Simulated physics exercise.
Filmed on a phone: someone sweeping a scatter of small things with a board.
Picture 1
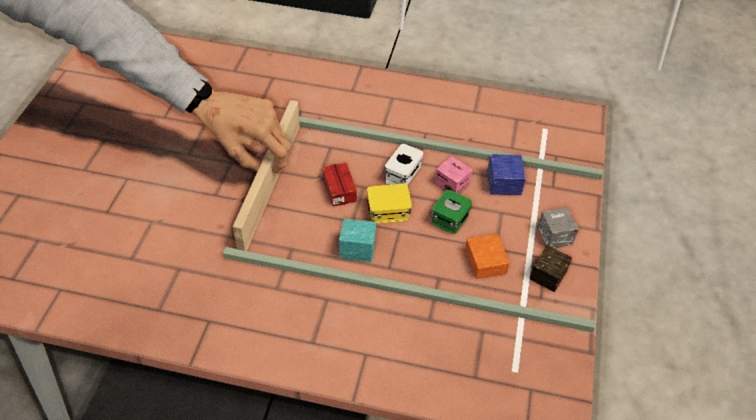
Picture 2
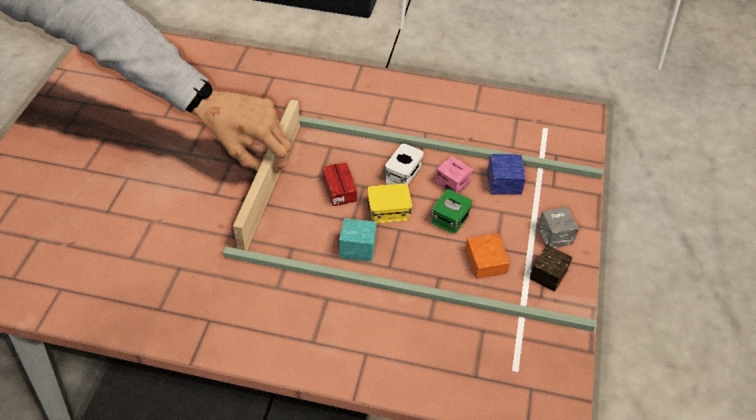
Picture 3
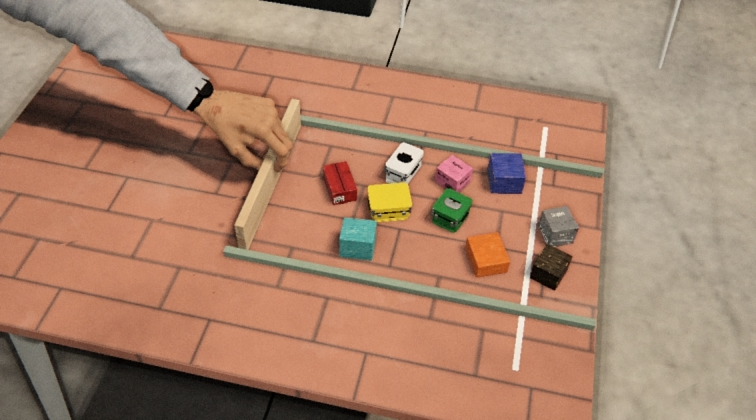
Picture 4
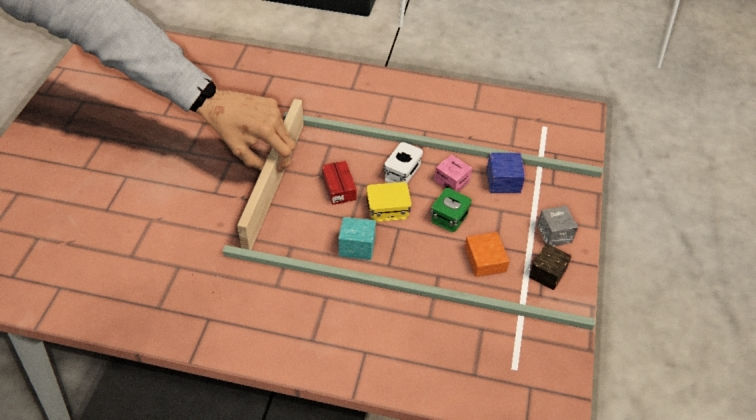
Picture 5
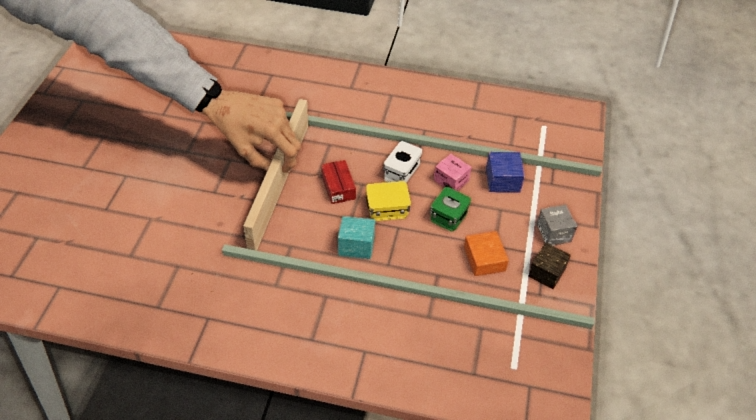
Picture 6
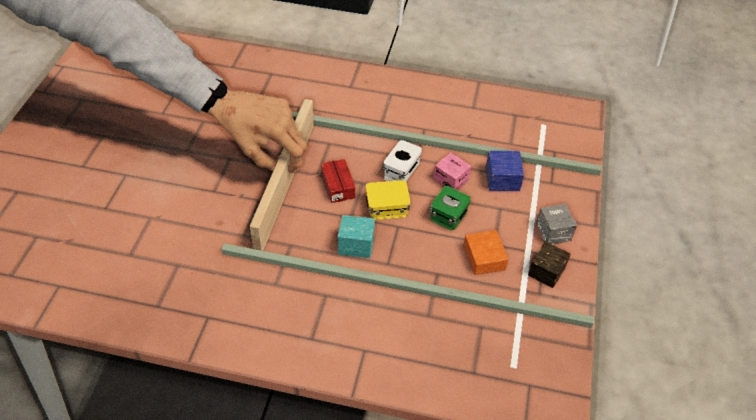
In this clip, a hand holds a wooden board upright on a brick-patterned surface and slides it slightly to the right, toward a scatter of small colourful blocks and boxes between two green strips, while the objects stay still.
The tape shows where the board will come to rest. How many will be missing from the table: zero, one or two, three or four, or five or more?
Here the number that fall off is three or four.
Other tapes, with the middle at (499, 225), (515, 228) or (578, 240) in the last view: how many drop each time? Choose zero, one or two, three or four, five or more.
One after another: One or two; either one or two; five or over.
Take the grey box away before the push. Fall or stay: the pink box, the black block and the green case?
The pink box does not fall; the black block goes over; the green case is lost.
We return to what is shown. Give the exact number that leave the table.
In all, 3 of them.
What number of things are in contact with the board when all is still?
It touches 3.
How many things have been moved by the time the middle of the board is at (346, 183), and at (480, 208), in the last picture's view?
By then 2, and 10.
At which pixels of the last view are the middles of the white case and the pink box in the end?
The white case stops around (549, 189); the pink box around (575, 203).
Soon after, none off yet; grey box at rest near (556, 224); black block at rest near (549, 265); blue block at rest near (505, 171).
Then, none off yet; grey box moved about its own width near (598, 232); black block moved a little near (569, 269); blue block moved about its own width near (550, 175).
At rest, the number that fall off is three or four; fallen, green case, black block and grey box.
